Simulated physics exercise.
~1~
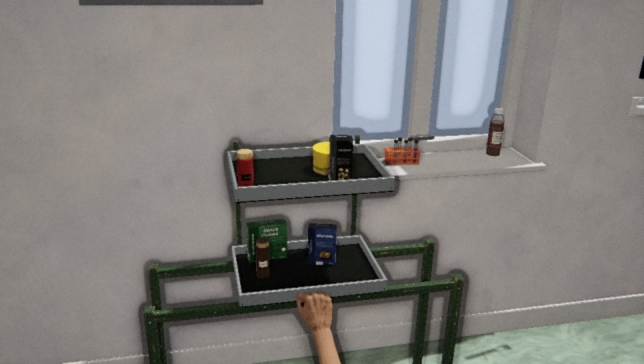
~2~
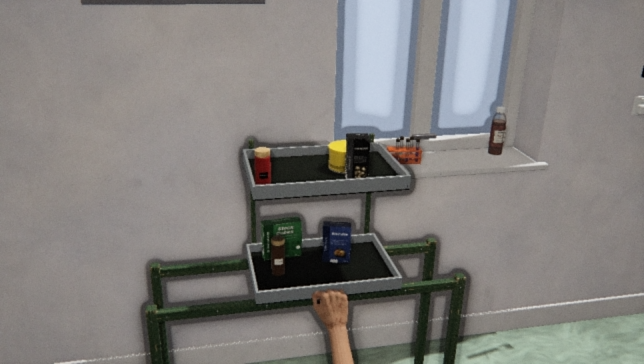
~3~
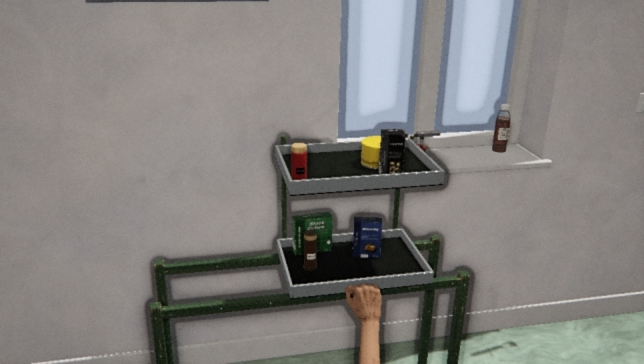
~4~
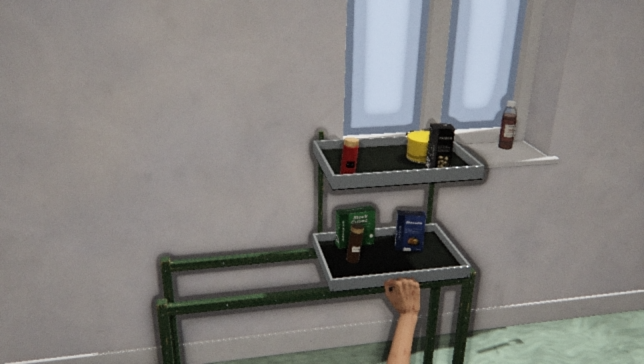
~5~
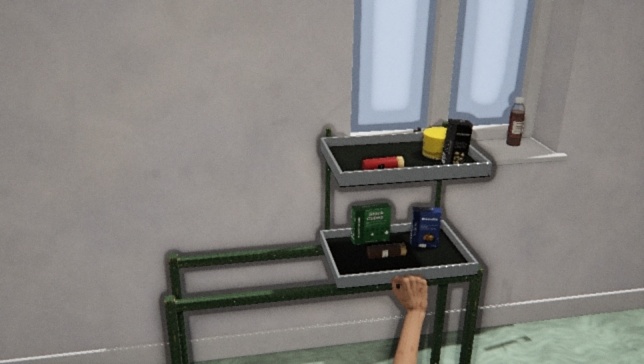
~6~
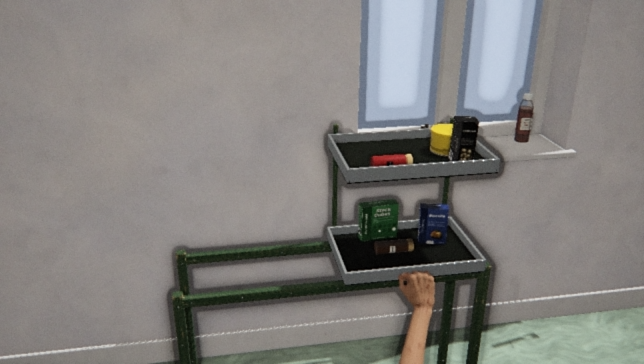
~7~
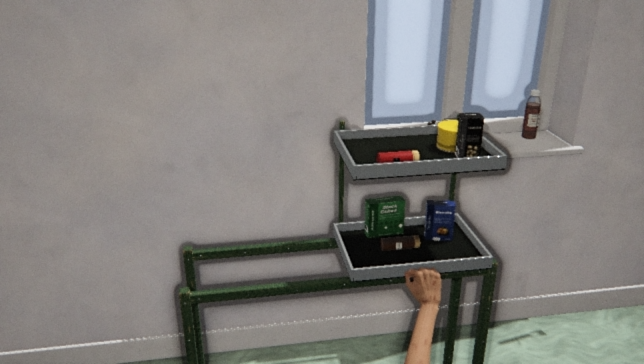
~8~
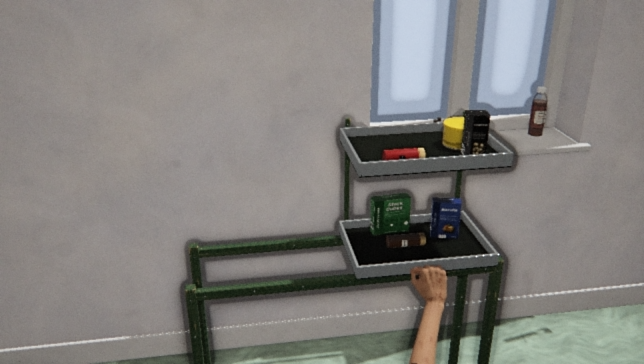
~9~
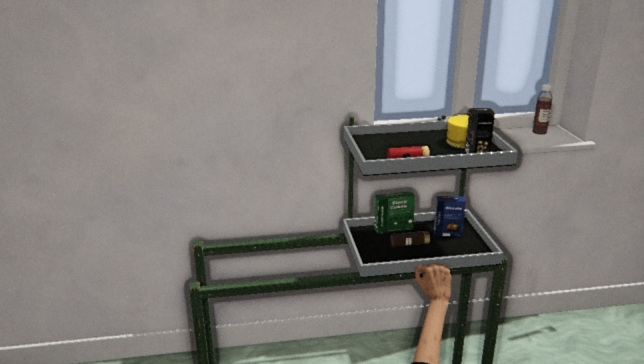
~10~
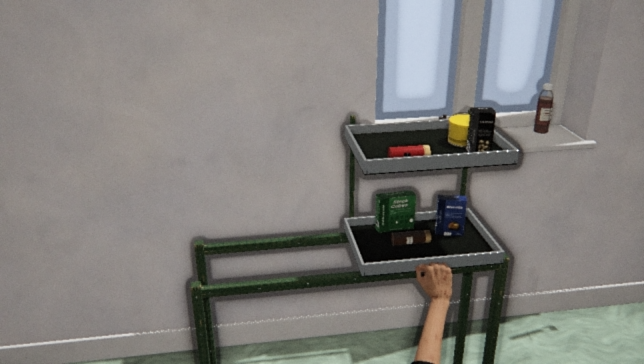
Against a plain grey wall beside a window, a hand grips the edge of a two-level sliding shelf on a green metal frame, its trays holding small containers and packets. The hand pushes the shelf to the right, and everything on it rides along upright at first. As the shelf reaches the right end of the frame and stops, the red shaker above and the brown shaker below topple onto their sides. The yellow tub, black carton, and green and blue packets stay standing. The shelf remains at the right, with both shakers lying still.
